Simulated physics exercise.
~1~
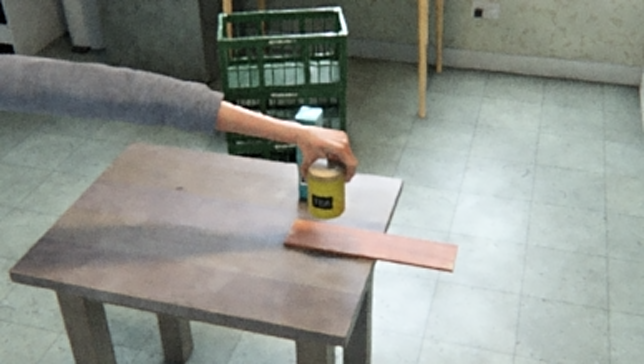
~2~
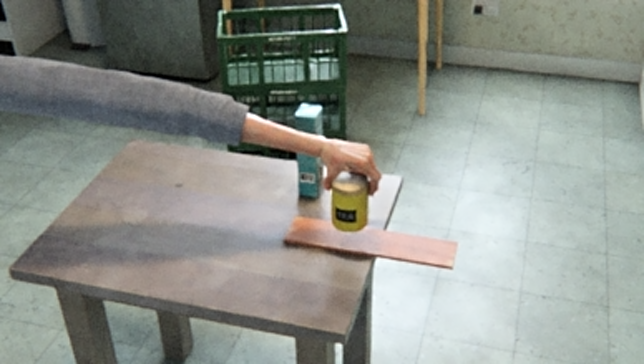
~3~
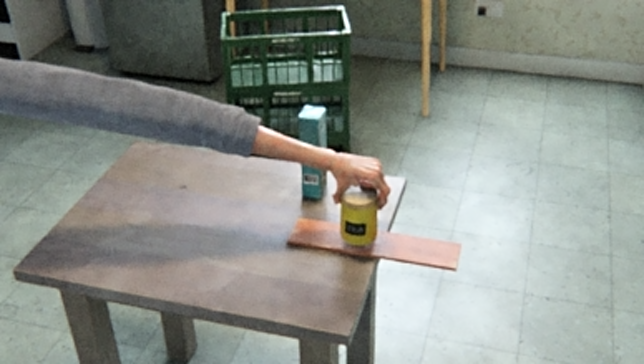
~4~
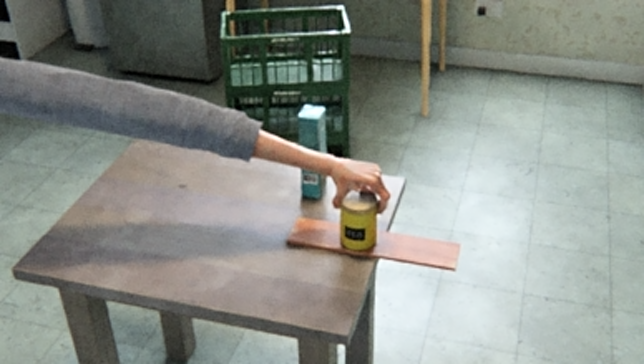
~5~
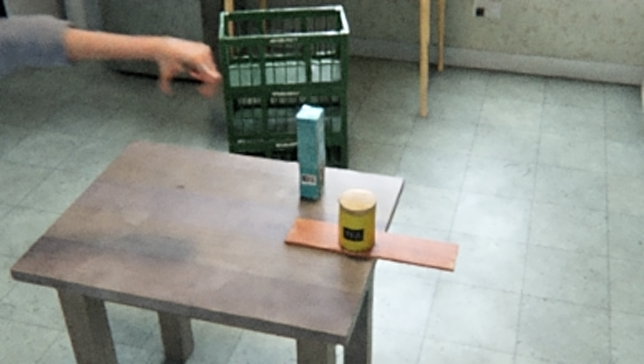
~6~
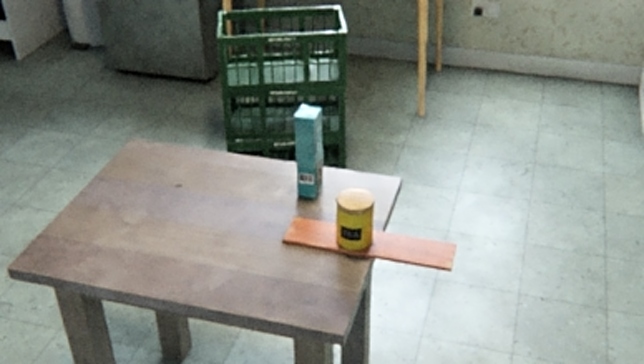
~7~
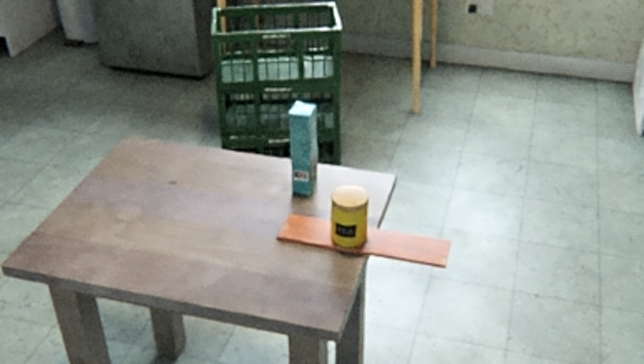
A yellow jar hangs from a hand reaching in from the left, above a brown wooden table seen from slightly above in a room with a pale tiled floor. An orange board juts past the table's right edge, a turquoise carton stands behind it, and green crates sit on the floor beyond. The hand moves the jar rightward and down, then sets it upright on the board near the table's edge. The fingers let go and the arm draws back to the left, out of view. The board stays balanced, with the jar standing on it and the carton still upright.
